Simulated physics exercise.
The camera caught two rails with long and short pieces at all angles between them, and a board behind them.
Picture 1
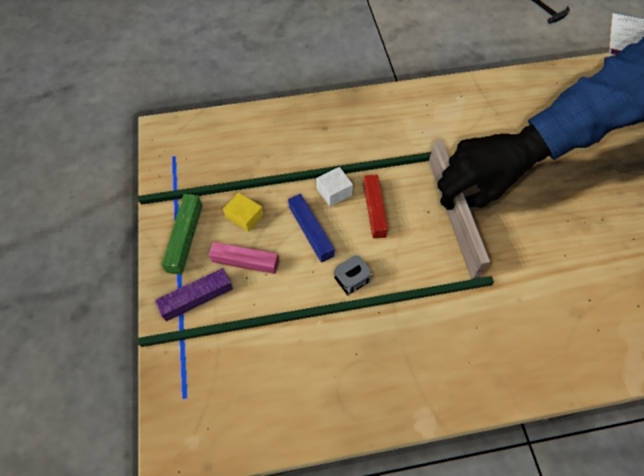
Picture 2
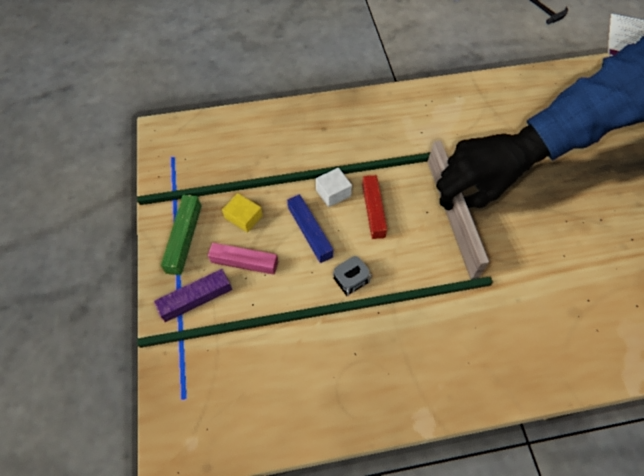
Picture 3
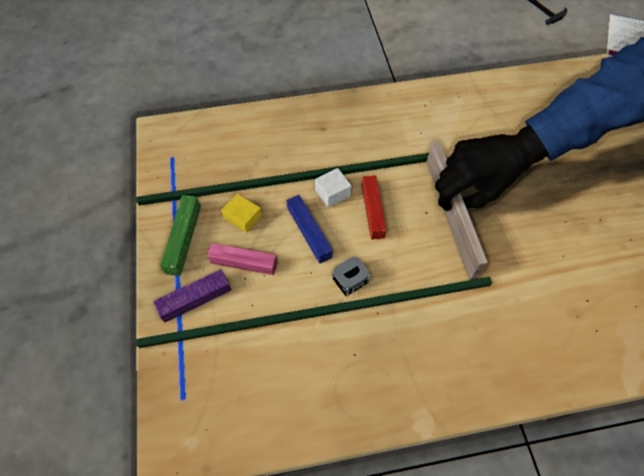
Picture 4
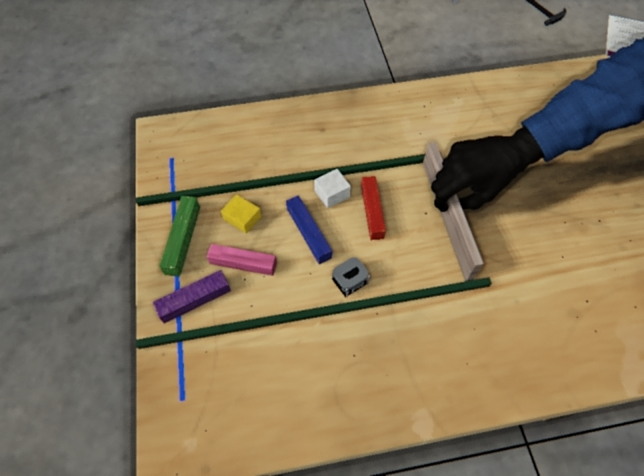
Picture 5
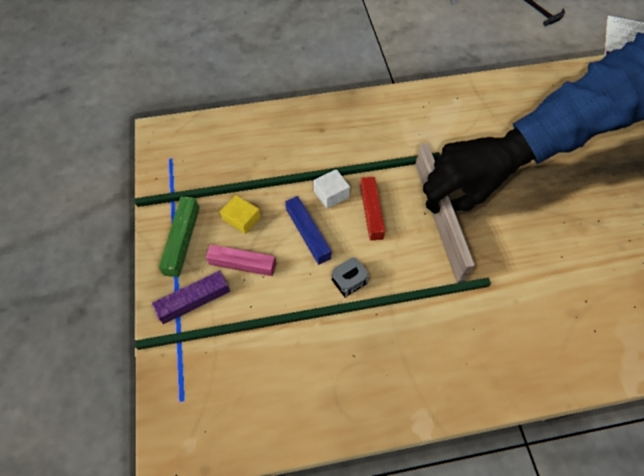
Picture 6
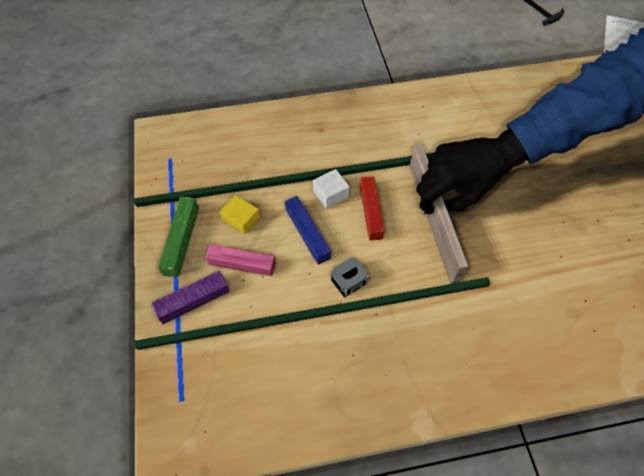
A gloved hand slides a board slightly left between two green rails toward still, colourful pieces.
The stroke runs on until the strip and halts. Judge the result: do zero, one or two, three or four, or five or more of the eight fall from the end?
I predict the tally of drops will be above two but under five.
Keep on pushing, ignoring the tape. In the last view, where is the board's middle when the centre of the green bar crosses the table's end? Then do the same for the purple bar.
I reckon its middle sits around (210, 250) and then around (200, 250).
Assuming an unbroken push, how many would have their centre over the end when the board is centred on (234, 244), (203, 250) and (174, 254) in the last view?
First 0, then 1, then 4.
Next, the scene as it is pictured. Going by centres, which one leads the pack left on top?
It's the white block.
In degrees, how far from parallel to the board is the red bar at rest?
I'd say it's about 0° out of line.
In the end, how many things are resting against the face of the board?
Well, it touches 2.
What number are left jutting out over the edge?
The answer comes to 1.
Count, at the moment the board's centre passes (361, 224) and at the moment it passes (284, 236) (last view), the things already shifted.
First 2, after that 6.
A little later, none off yet; green bar at rest near (179, 236); purple bar at rest near (192, 297); pink stick at rest near (241, 260).
Next, none off yet; green bar at rest near (179, 236); purple bar at rest near (192, 297); pink stick shifted a little near (221, 263).
Later still, none off yet; green bar shifted a little near (140, 233); purple bar shifted a little near (152, 315); pink stick shifted about its own width near (160, 273).
When it is over, the number that fall off is three or four; down, yellow block, pink stick, purple bar and green bar.
